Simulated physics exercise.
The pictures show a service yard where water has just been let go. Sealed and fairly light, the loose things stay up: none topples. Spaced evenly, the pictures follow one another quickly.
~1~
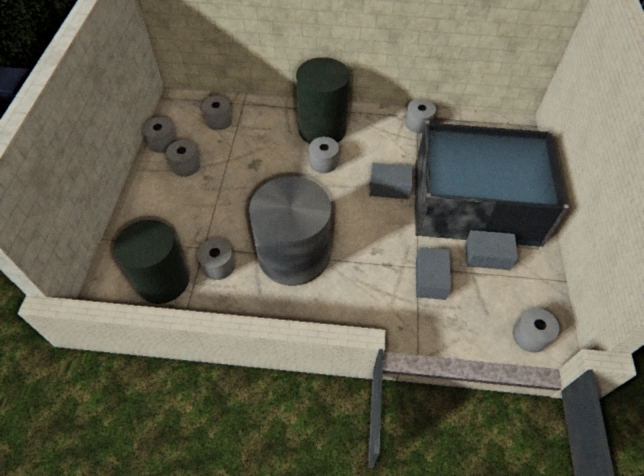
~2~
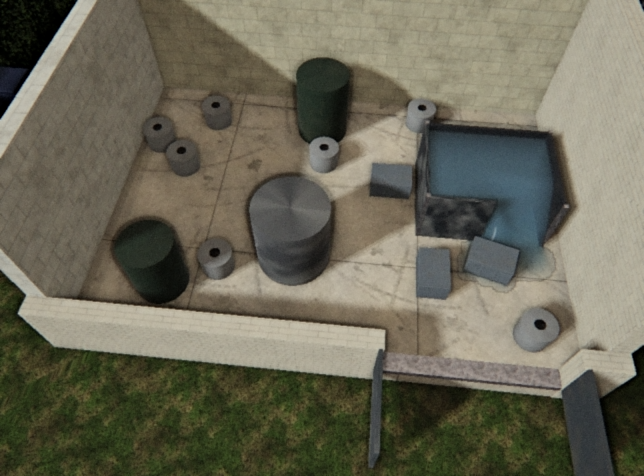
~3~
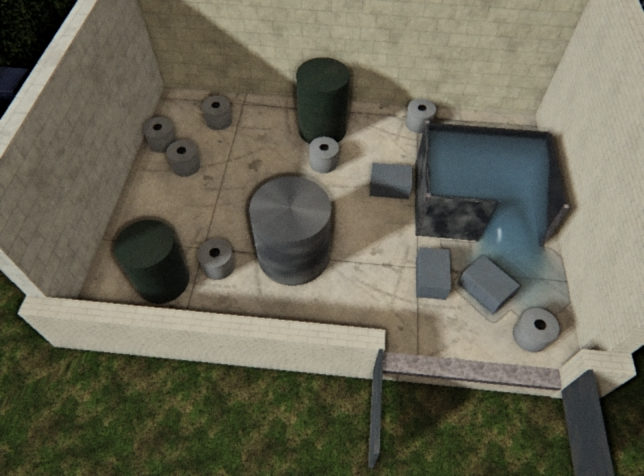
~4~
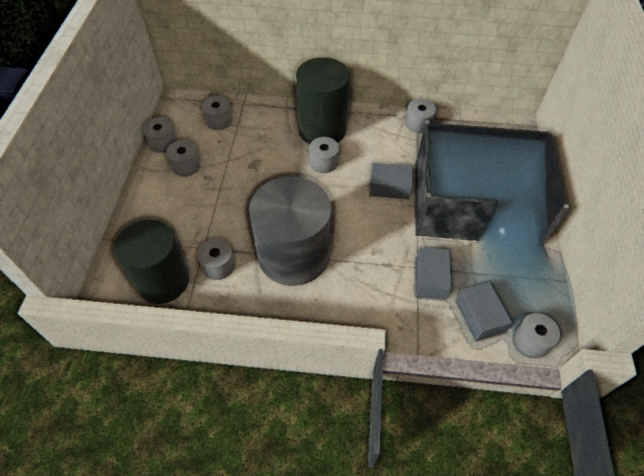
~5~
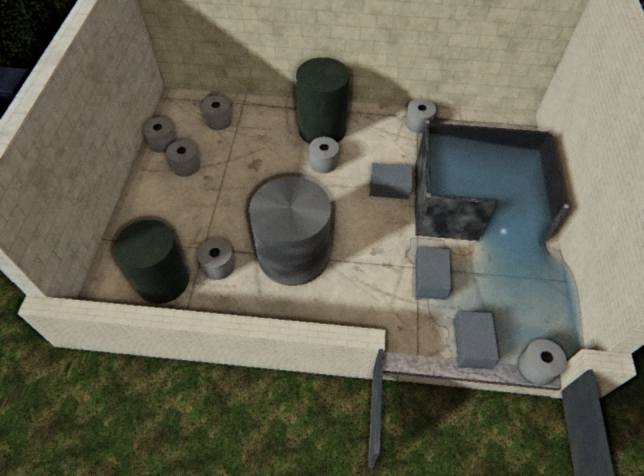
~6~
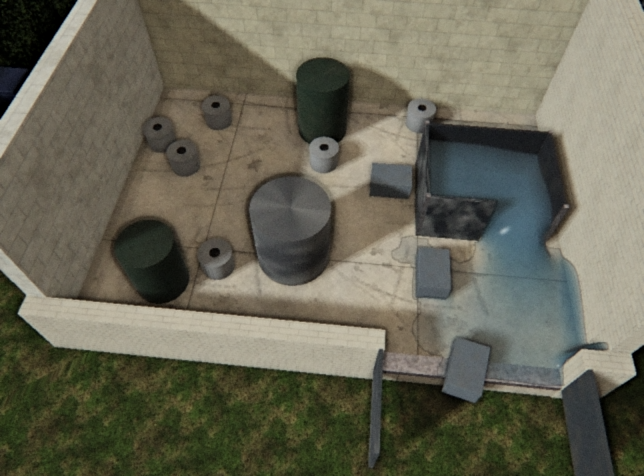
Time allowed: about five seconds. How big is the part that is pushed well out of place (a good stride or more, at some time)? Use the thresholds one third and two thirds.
I'd put it under one third.
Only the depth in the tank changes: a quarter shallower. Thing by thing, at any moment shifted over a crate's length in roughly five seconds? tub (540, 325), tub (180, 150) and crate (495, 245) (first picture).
Object 1: Covered it. Object 2: Didn't cover it. Object 3: Covered it.
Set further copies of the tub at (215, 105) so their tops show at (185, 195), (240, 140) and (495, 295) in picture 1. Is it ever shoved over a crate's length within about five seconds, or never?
Results - 1: Doesn't go far; 2: Doesn't go far; 3: Ends up far away.
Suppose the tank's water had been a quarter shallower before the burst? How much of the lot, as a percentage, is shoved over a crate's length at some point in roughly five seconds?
Close to 20 % of the lot.
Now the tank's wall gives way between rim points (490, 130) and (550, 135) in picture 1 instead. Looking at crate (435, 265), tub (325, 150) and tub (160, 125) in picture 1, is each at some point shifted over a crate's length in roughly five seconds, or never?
Here is how they go, in order: Fails to go that far, dislodged that far, and dislodged that far.
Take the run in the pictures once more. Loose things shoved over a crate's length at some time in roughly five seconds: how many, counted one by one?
Tally: 2.
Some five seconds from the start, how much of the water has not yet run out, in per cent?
I'd put it close to 34 percent.
A moment on, 2 of 10 are well off their spots; 0 afloat.
Next, 2 of 10 are well off their spots; 0 afloat.
Later, 2 of 10 are well off their spots; 0 afloat.
In the end, 2 of 10 are well off their spots, and 2 have been at some point; 0 afloat.
